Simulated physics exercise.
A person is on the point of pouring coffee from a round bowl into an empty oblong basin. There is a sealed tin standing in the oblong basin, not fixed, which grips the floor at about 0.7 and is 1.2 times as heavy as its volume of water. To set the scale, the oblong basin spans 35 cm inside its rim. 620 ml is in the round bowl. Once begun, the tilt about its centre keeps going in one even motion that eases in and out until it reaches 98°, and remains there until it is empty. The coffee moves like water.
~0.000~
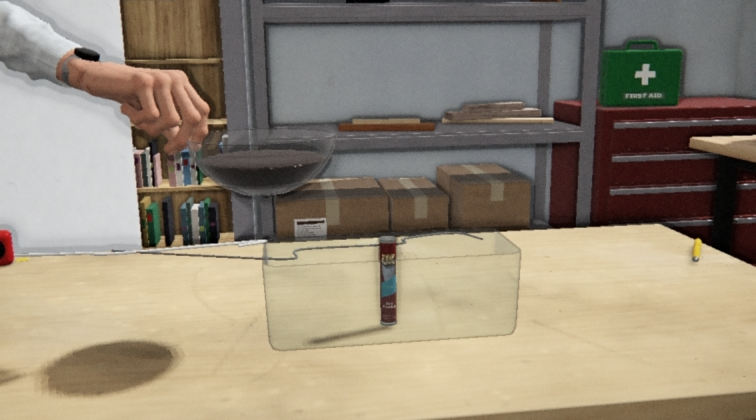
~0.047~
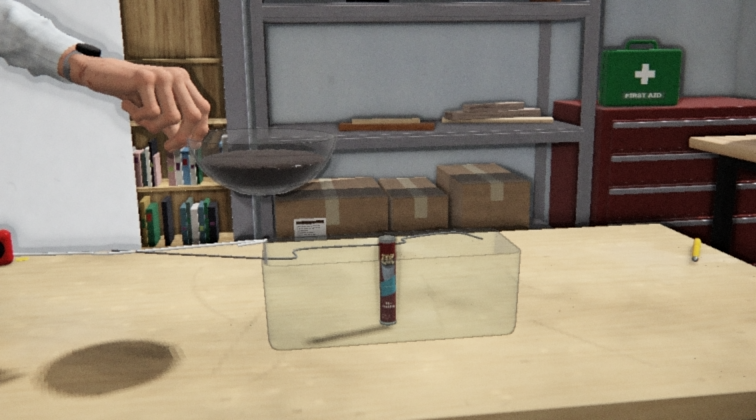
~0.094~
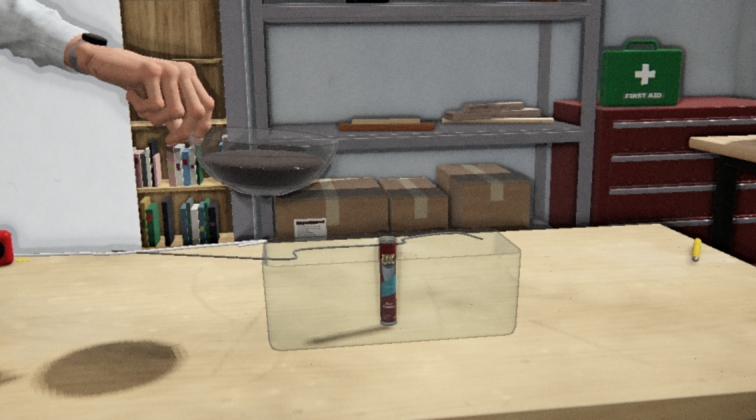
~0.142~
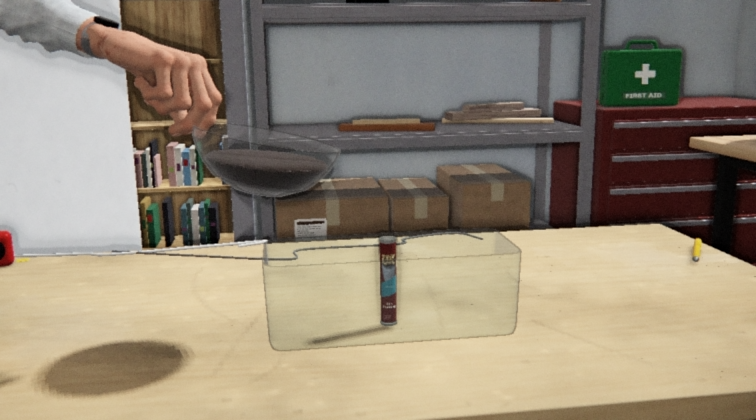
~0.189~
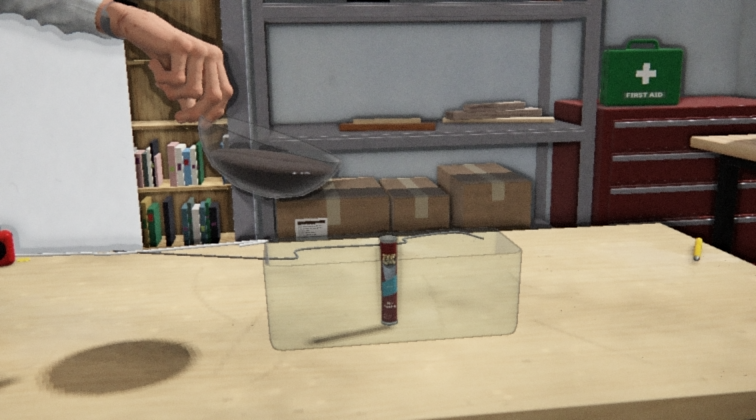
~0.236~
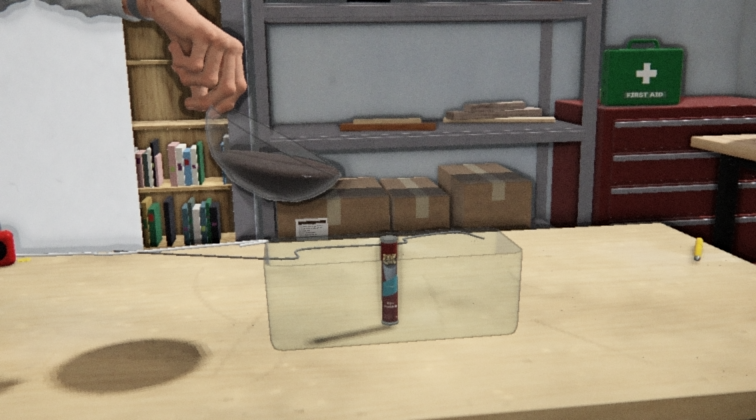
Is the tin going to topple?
My guess is it's going to keel over.
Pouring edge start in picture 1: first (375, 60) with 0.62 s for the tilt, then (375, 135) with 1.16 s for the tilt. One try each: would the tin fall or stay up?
In the first try it comes down; in the second it remains standing.
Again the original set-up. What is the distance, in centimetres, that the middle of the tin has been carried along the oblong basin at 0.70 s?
Measured centre to centre, about 3 cm.
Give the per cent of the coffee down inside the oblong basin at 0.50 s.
Roughly 66 per cent.
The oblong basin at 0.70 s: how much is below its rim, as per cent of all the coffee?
Around 98 parts in a hundred.
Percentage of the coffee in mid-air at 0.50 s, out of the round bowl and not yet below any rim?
28 %.
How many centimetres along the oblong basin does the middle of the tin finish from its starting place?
Roughly 10.0 cm.
After 0.50 s the tilt is 89° and 6 per cent is still to pour; the tin stands where it began.
After 0.70 s the tilt is 98° and 0 per cent is still to pour; the tin leans 9°.
After 0.90 s the tilt is 98° and 0 per cent is still to pour; the tin leans 20°.
After 1.12 s the tilt is 98° and 0 per cent is still to pour; the tin lies on its side.
In the end the tin lies on its side.
